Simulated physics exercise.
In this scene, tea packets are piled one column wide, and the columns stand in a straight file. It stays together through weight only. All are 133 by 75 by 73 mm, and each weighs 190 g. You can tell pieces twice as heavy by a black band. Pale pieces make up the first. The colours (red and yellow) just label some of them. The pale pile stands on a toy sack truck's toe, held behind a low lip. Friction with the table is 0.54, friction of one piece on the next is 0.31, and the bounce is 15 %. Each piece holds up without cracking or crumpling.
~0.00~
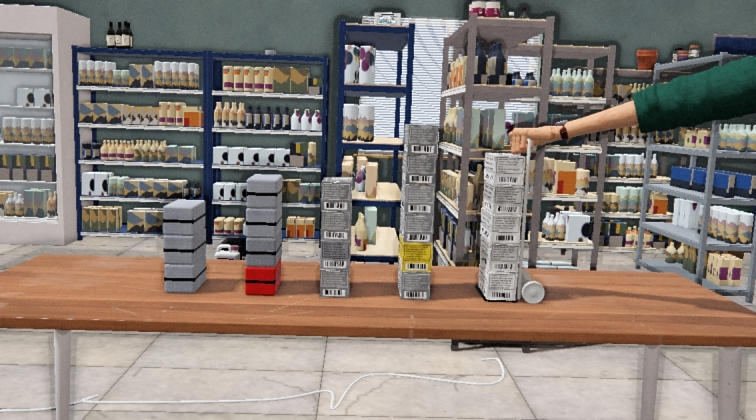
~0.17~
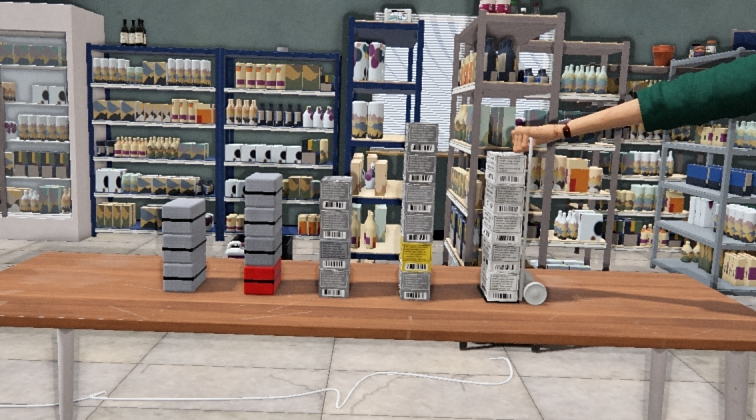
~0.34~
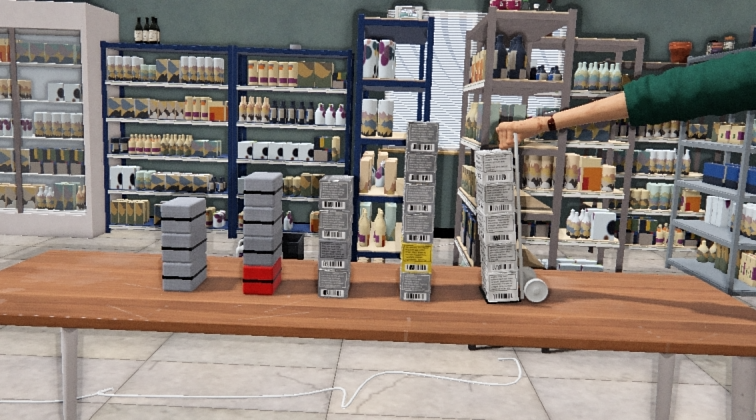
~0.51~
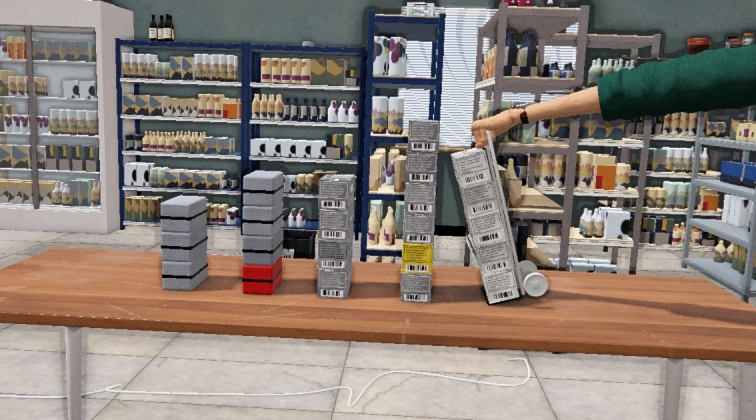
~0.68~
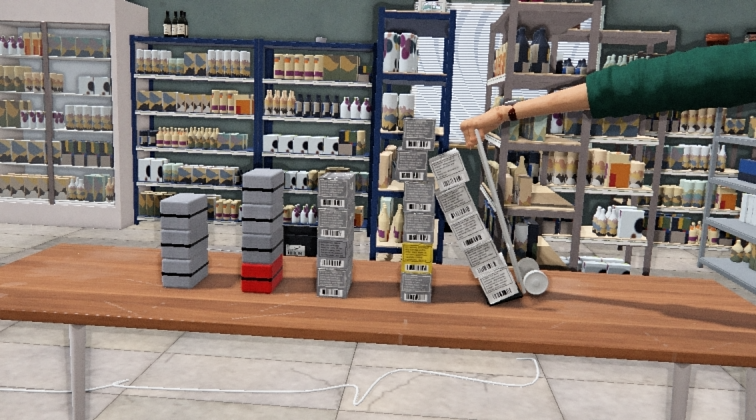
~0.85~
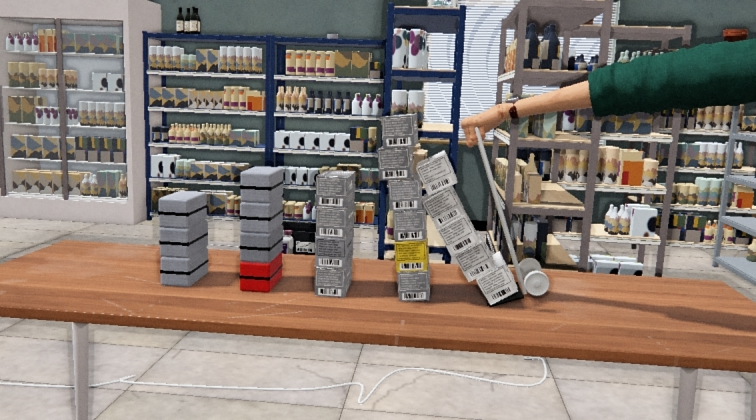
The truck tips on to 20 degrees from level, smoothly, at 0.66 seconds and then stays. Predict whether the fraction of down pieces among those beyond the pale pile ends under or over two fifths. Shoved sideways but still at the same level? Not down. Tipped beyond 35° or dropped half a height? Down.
Over.
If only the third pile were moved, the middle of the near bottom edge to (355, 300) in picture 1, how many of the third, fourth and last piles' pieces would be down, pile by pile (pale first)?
Then, pile by pile: Third 3, fourth 3, last 3.
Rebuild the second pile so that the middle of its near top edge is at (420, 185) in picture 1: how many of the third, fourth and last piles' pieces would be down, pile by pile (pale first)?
Counts down - third: 3; fourth: 4; last: 2.
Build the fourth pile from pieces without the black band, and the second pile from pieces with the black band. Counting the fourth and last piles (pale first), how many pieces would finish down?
Pile by pile, that gives fourth 0 and last 0.
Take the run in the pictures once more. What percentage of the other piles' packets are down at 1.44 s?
By that time it is 55 percent.
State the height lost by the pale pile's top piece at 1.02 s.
6 cm.
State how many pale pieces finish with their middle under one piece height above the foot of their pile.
The count is 2.
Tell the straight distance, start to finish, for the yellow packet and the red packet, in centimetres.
Net displacement (cm, approx.): Yellow = 14; red = 4.
After 1.02 s, 5 of the pale pile down; none of the 17 other packets down, 6 disturbed; yellow packet 19° from how it stood.
After 1.20 s, 5 of the pale pile down; 5 of the 17 other packets down; yellow packet 43° from how it stood.
After 1.44 s, 5 of the pale pile down; 9 of the 17 other packets down; yellow packet 48° from how it stood, 57 mm lower; red packet 21° from how it stood.
After 1.74 s, 5 of the pale pile down; 16 of the 17 other packets down; red packet 51° from how it stood; yellow packet 47° from how it stood, 57 mm lower.
In the end (2.3 s), 5 of the pale pile down; 16 of the 17 other packets down; red packet 50° from how it stood; yellow packet 47° from how it stood, 57 mm lower. That is 94 per cent. From the last view, middles, red packet near (246, 264), yellow packet near (361, 271).
